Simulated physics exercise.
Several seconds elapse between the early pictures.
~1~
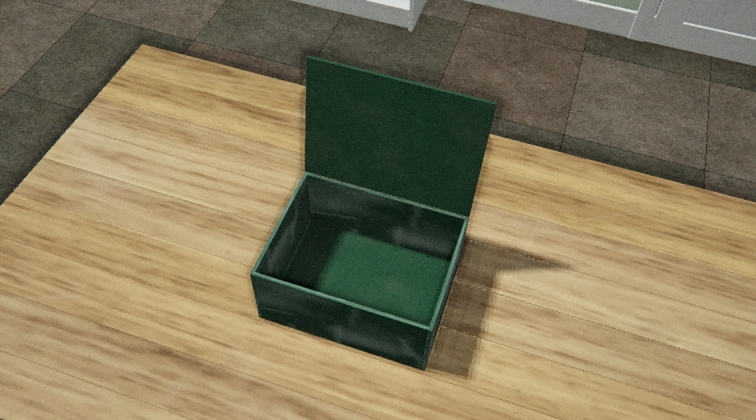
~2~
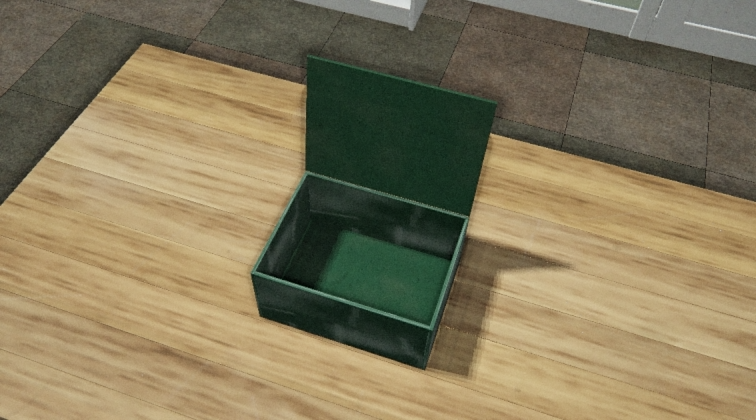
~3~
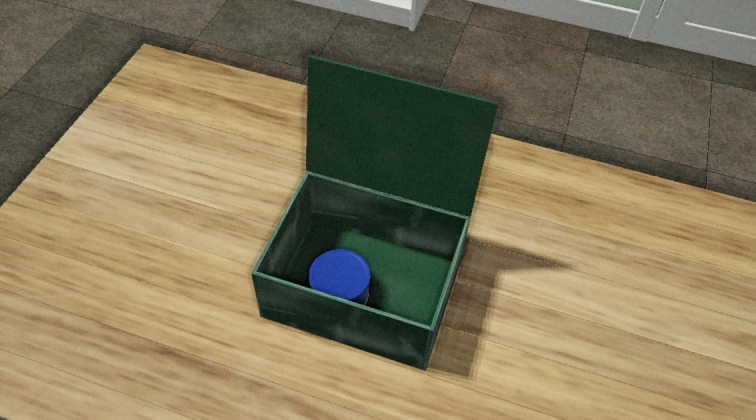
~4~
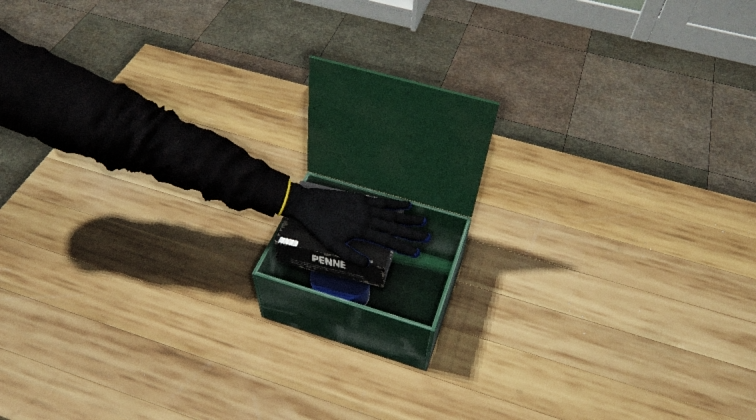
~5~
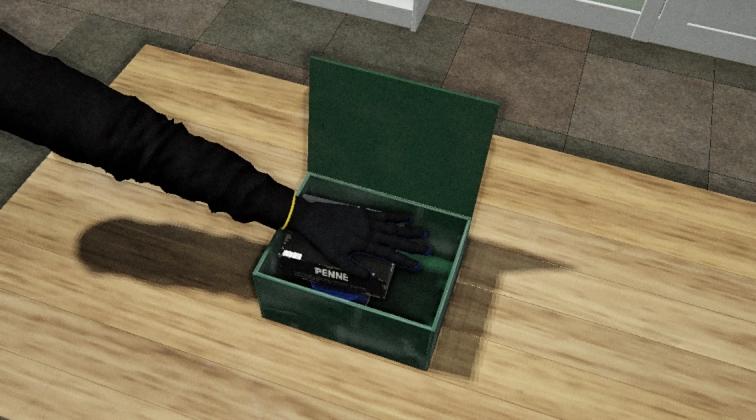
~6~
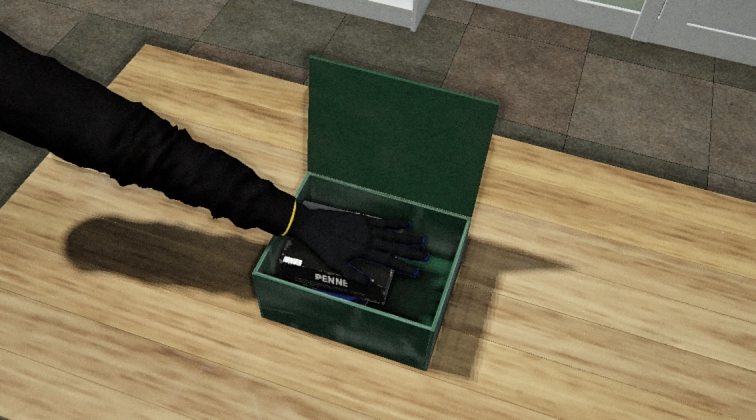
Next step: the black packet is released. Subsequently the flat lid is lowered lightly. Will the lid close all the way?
Lies shut.
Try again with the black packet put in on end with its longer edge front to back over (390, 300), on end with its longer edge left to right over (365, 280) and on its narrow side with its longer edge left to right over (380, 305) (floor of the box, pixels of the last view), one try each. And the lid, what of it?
On the first attempt the lid remains open a bit, on the second it remains open a bit, and on the third it remains open a bit.
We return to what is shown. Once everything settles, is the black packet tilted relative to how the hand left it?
Well, it stays just as set.
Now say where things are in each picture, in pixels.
In the first frame, the last thing is not in view yet.
In the second frame, the last thing is not in view yet.
In the third frame, the last thing is not in view yet; blue tub (340, 284).
In the fourth frame, coming down.
In the fifth frame, coming down.
In the sixth frame, in place under the hand.
Then, 1.30 s past the last view, lid 82° above the rim.
Then, 1.70 s past the last view, lid 47° above the rim.
Then, 1.90 s past the last view, lid 18° above the rim.
Finally, lid shut; both still in place. Final places as the last picture's camera would see them, black packet near (343, 252).
